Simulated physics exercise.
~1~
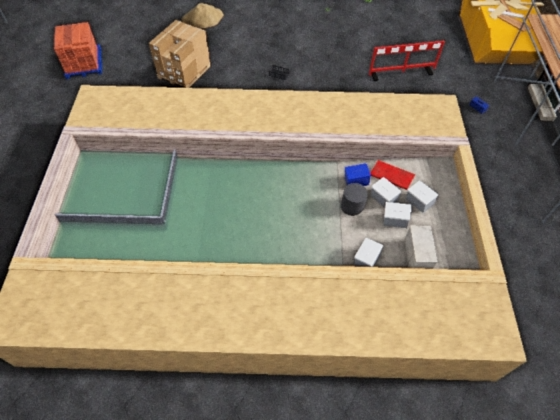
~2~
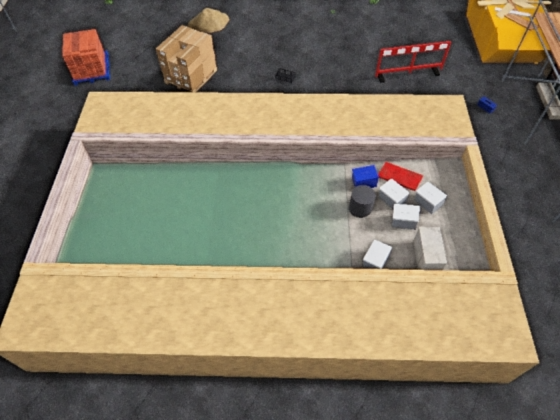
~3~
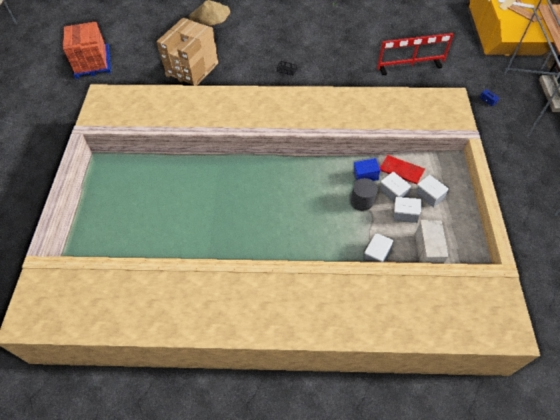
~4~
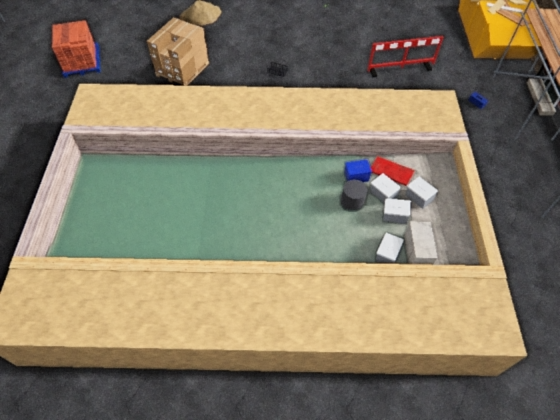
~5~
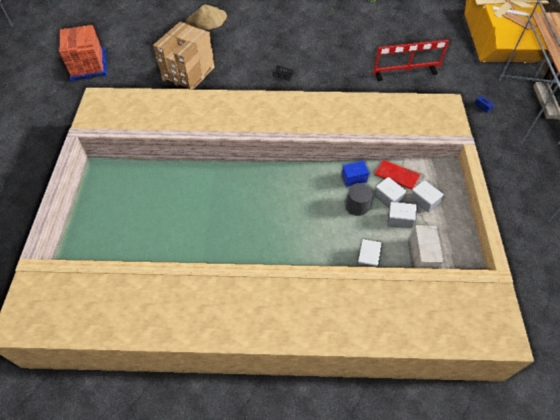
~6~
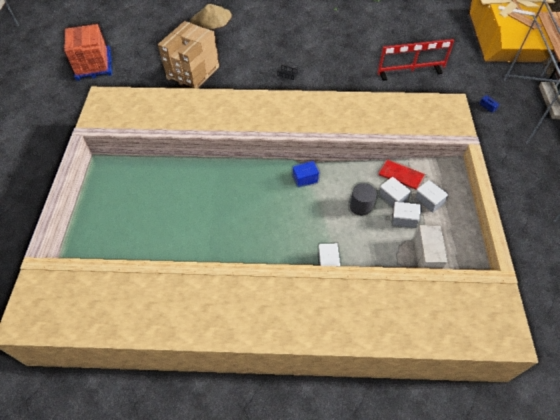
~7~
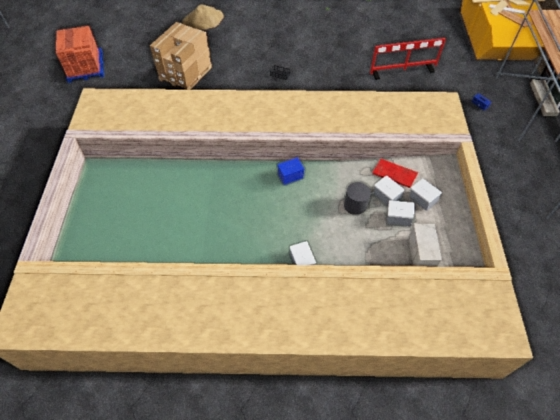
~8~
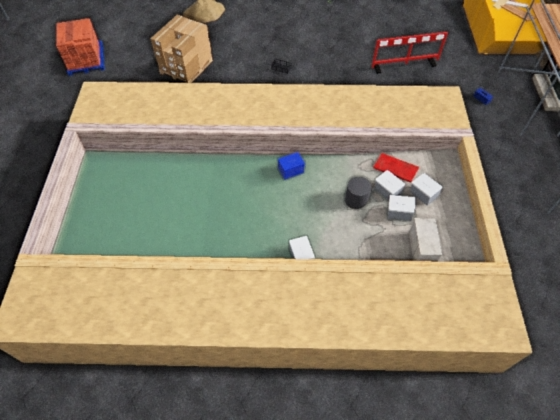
The footage shows green water held in the left corner of a wooden-walled basin spreading right once its barrier vanishes, reaching scattered blocks; a blue block and a white block nudge right, then drift left and end apart from the others, which stay near the right end.
